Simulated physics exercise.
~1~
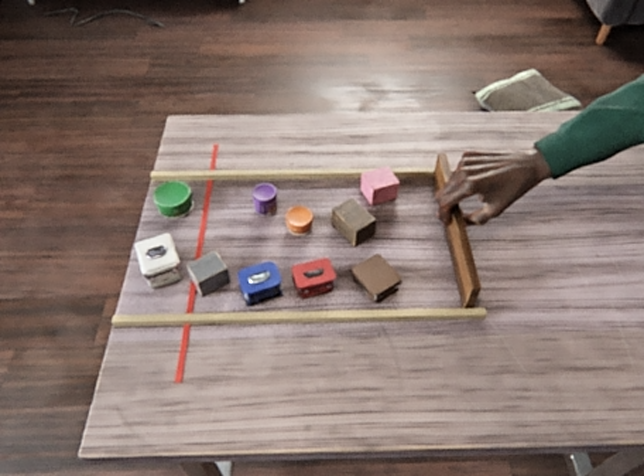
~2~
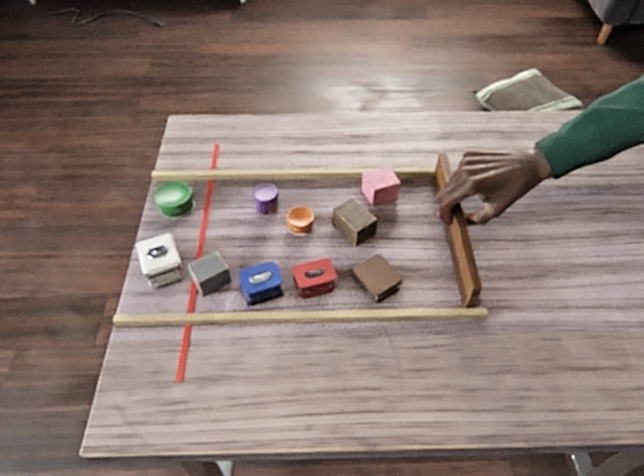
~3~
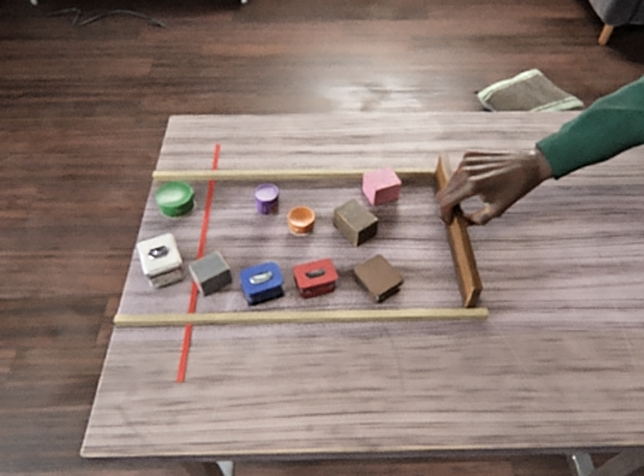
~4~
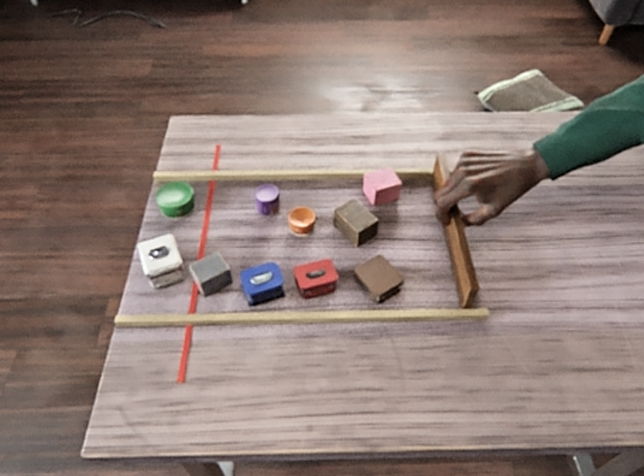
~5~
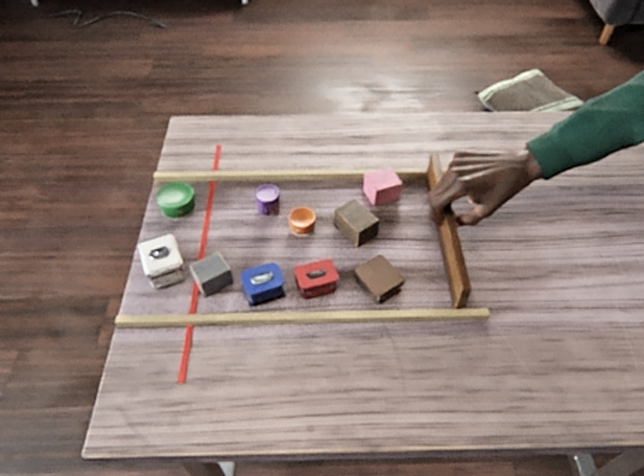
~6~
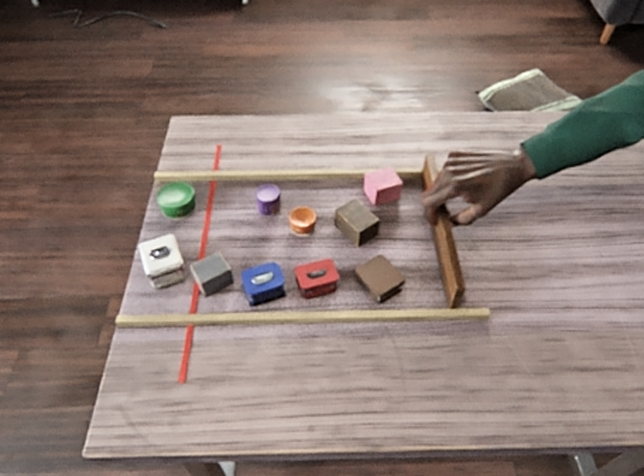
A wood-grain table on a dark plank floor is seen from above at an angle. Between two pale strips, past a red tape line at left, sit a green pot, white case, grey block, purple and orange pots, blue and red cases, brown blocks and a pink block. A green-sleeved hand holds a wooden board still at right, then slides it slightly left, while the objects stay put.
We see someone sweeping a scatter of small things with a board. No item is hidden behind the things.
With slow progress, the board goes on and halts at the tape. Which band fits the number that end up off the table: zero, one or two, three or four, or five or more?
The band is three or four.
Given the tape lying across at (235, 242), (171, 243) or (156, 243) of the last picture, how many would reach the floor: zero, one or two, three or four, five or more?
First just one or two, then more than four, and last five or over.
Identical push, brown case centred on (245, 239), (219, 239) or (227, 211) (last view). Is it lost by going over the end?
Results in order - still up; still up; still up.
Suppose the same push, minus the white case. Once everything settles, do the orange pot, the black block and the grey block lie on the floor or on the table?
Orange pot still up; black block still up; grey block down.
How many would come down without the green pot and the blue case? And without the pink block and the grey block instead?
The answer is 2 and then 2.
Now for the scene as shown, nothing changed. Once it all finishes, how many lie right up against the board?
I count 3 of them.
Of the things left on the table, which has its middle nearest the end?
That one is the red case.
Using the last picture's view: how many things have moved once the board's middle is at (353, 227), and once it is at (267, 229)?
One spot: 5. Other spot: 9.
Soon after, none off yet; green pot at rest near (178, 201); white case at rest near (164, 262); grey block at rest near (212, 274).
After that, none off yet; green pot at rest near (178, 201); white case tilting a little near (118, 255); grey block displaced well along near (149, 266).
In the end, the number that fall off is three or four; gone, blue case, grey block, white case and green pot.
